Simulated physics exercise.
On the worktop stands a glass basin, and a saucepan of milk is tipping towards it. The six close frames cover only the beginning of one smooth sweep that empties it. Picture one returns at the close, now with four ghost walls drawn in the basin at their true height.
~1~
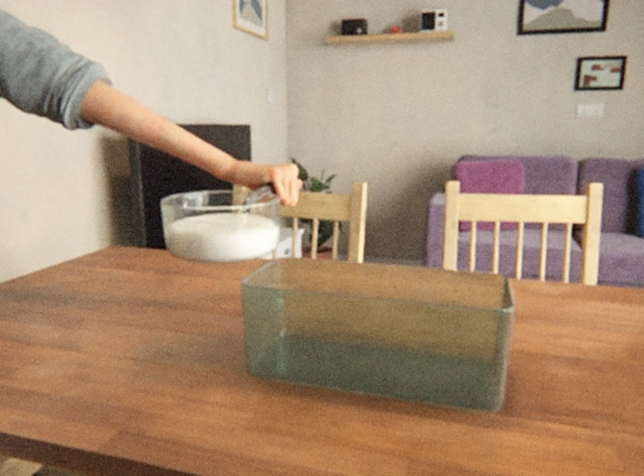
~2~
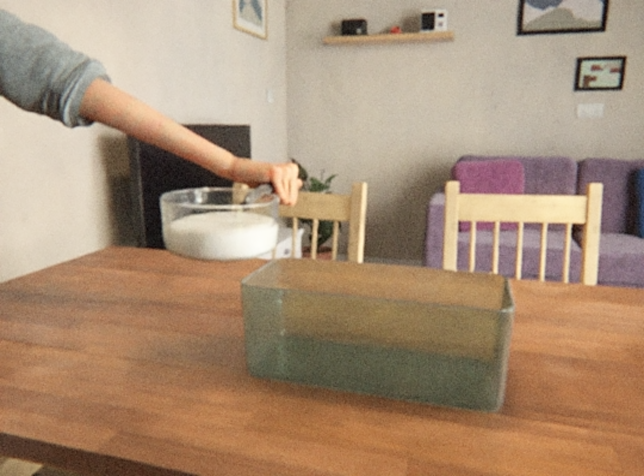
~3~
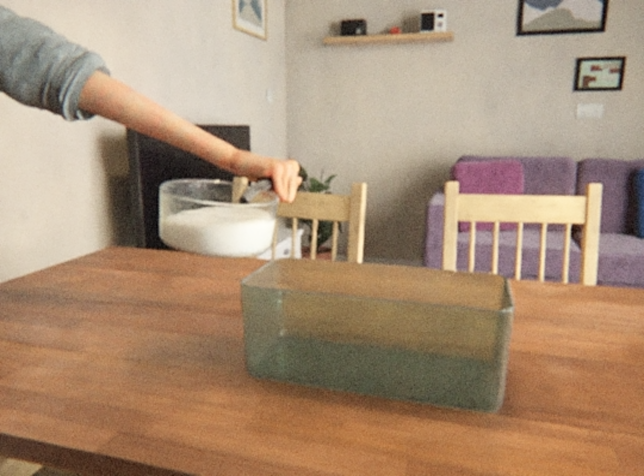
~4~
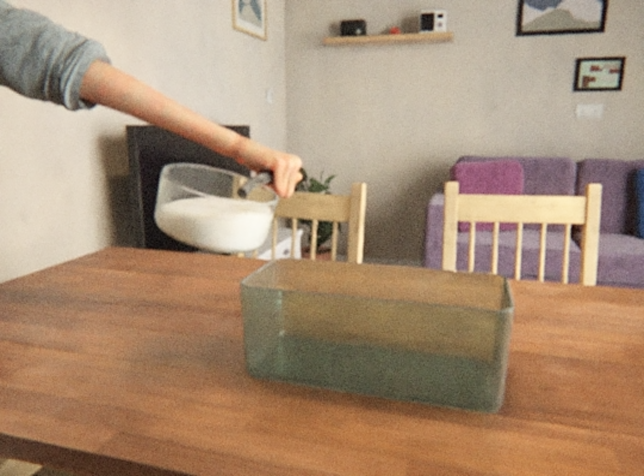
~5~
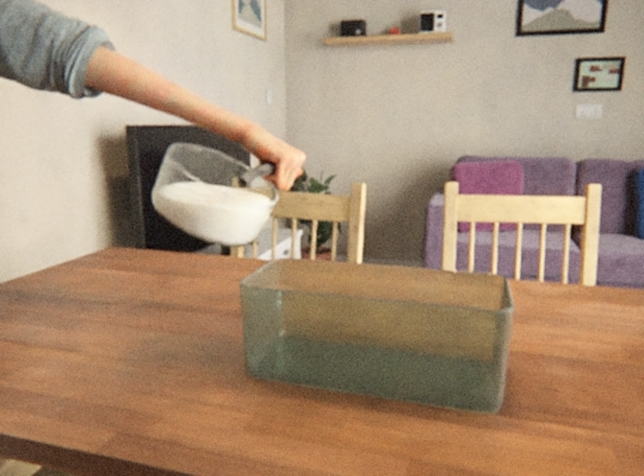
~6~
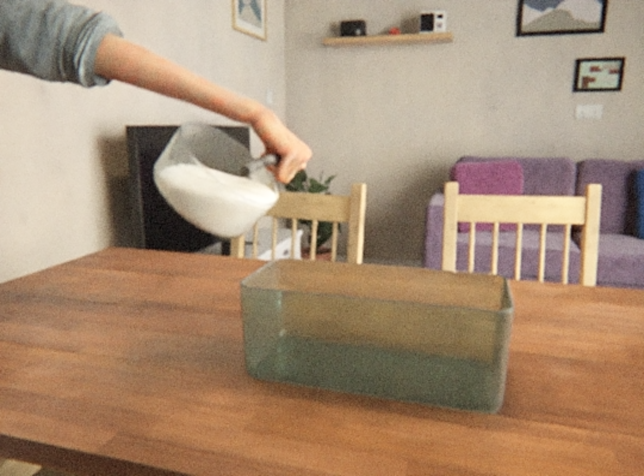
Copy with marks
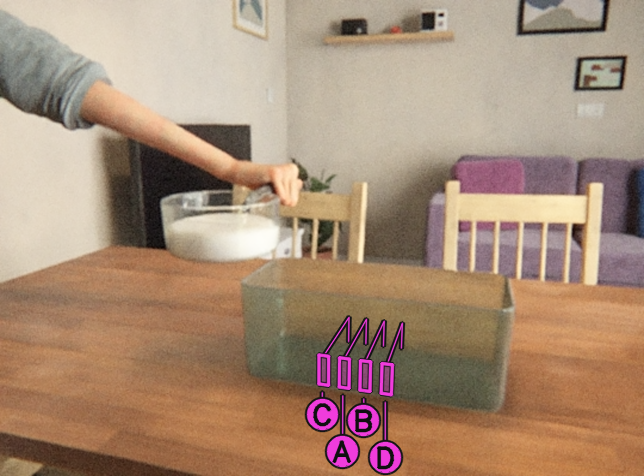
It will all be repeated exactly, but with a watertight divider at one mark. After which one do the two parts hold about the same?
Place A does it best.
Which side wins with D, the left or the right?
The left one.
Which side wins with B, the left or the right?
More ends on the left.
On the marked copy, A at (342, 395); B at (363, 398); C at (322, 392); D at (385, 402).
With A, about 53 % ends left of the wall and 44 % right of it; 3 % is lost outside.
With B, about 81 % ends left of the wall and 14 % right of it; 4 % is lost outside.
With C, about 23 % ends left of the wall and 76 % right of it.
With D, about 84 % ends left of the wall and 10 % right of it; 6 % is lost outside.
